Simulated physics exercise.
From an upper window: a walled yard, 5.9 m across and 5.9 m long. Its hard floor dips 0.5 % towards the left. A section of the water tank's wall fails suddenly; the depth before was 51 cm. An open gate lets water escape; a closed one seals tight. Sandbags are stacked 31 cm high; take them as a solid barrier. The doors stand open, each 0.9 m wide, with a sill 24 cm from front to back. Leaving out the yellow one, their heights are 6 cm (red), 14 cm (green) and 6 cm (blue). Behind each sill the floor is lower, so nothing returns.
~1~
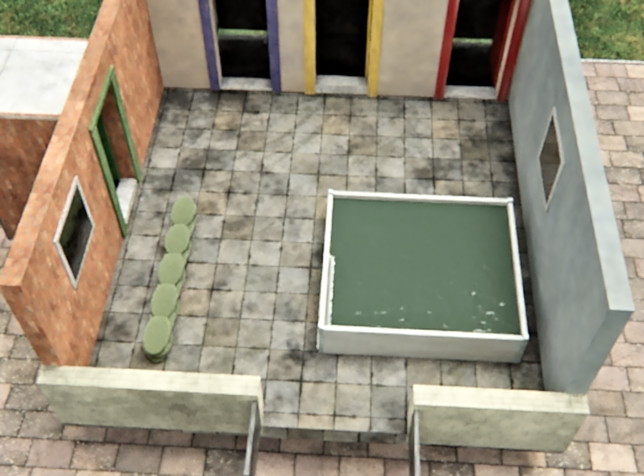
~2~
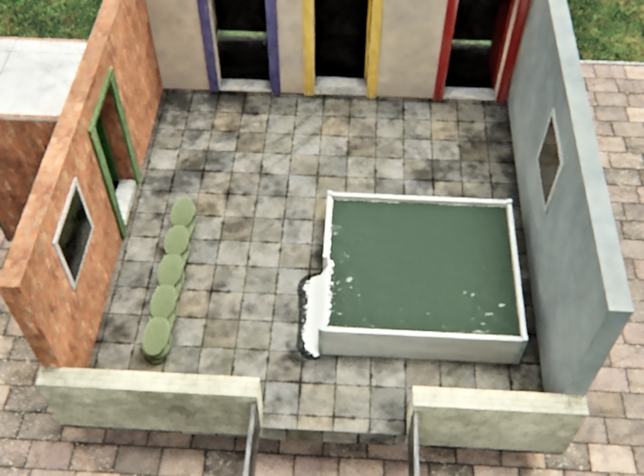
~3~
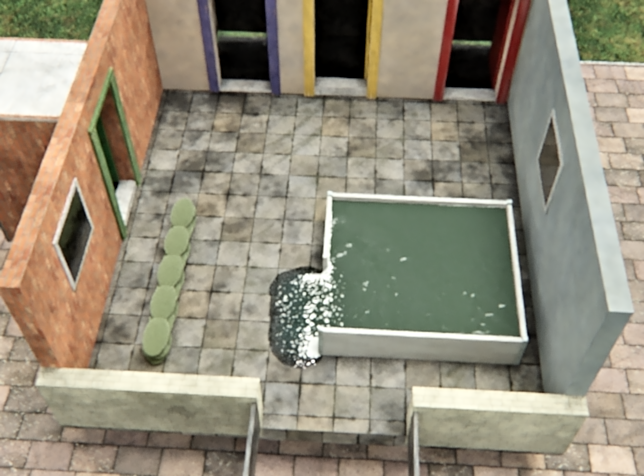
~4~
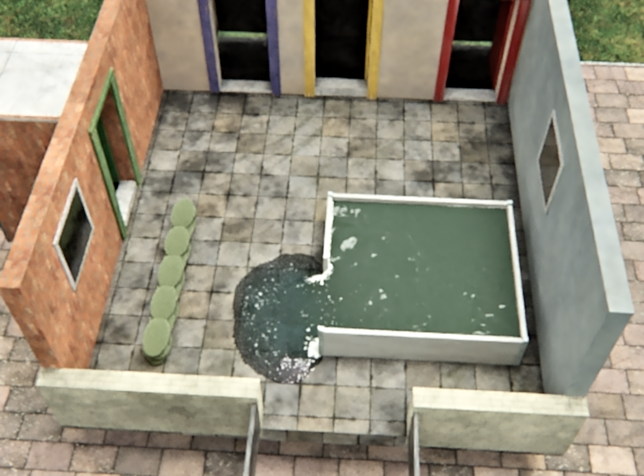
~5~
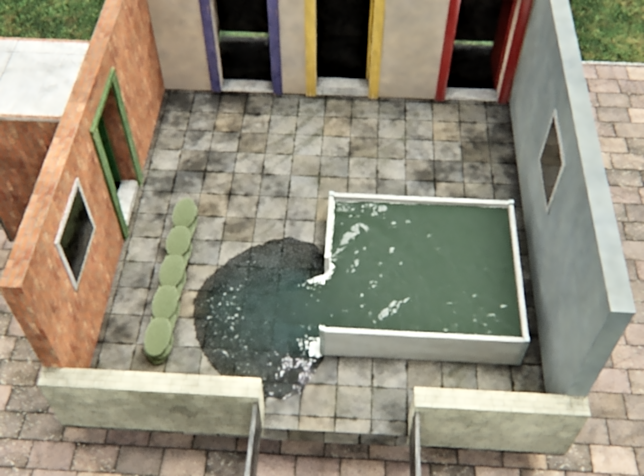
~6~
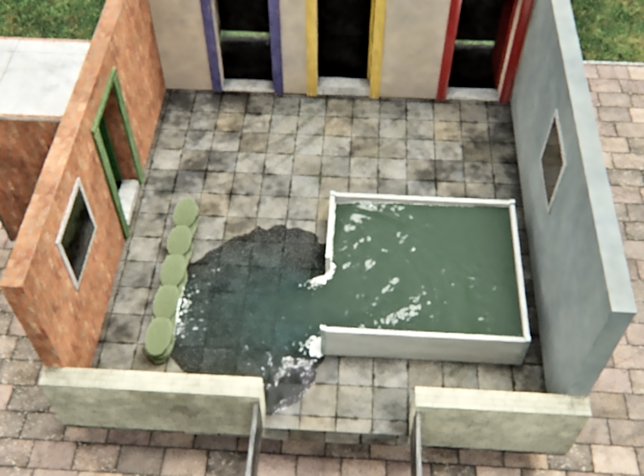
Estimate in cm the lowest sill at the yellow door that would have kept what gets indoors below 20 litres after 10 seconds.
At least 6.5 cm or so.
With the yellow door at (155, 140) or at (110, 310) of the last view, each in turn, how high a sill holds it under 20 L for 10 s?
About 8.5 and 6.0 cm.
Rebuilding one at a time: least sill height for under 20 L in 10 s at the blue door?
Roughly 12.0 cm at blue.
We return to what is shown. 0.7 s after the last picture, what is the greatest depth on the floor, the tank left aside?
Up to some 31 cm.
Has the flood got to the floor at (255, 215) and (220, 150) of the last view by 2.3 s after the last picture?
In that order: Flooded, flooded.
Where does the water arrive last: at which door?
The red one.
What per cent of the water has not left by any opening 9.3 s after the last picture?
Some 88 per cent remains.
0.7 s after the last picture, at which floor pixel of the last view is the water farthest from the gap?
Near (97, 400).
Then, 0.7 s after the last picture water covers 20 % of the floor, deepest (31 cm) near (315, 337); it has not reached the yellow door.
Then, 2.3 s after the last picture water covers 45 % of the floor, deepest (32 cm) near (97, 400); it has not reached the yellow door.
Then, 9.3 s after the last picture water covers 95 % of the floor, deepest (12 cm) near (516, 213); 8 cm at the yellow door, 0 litres in over its 18 cm sill.
At the yellow door as built, the water peaked near 11 cm, 5.7 s after the last picture.
With a sill of 5.5 cm, 30 litres would have come in within the 10 s; with 7.5 cm, 9 litres. So under 20 litres takes about 6.5 cm.
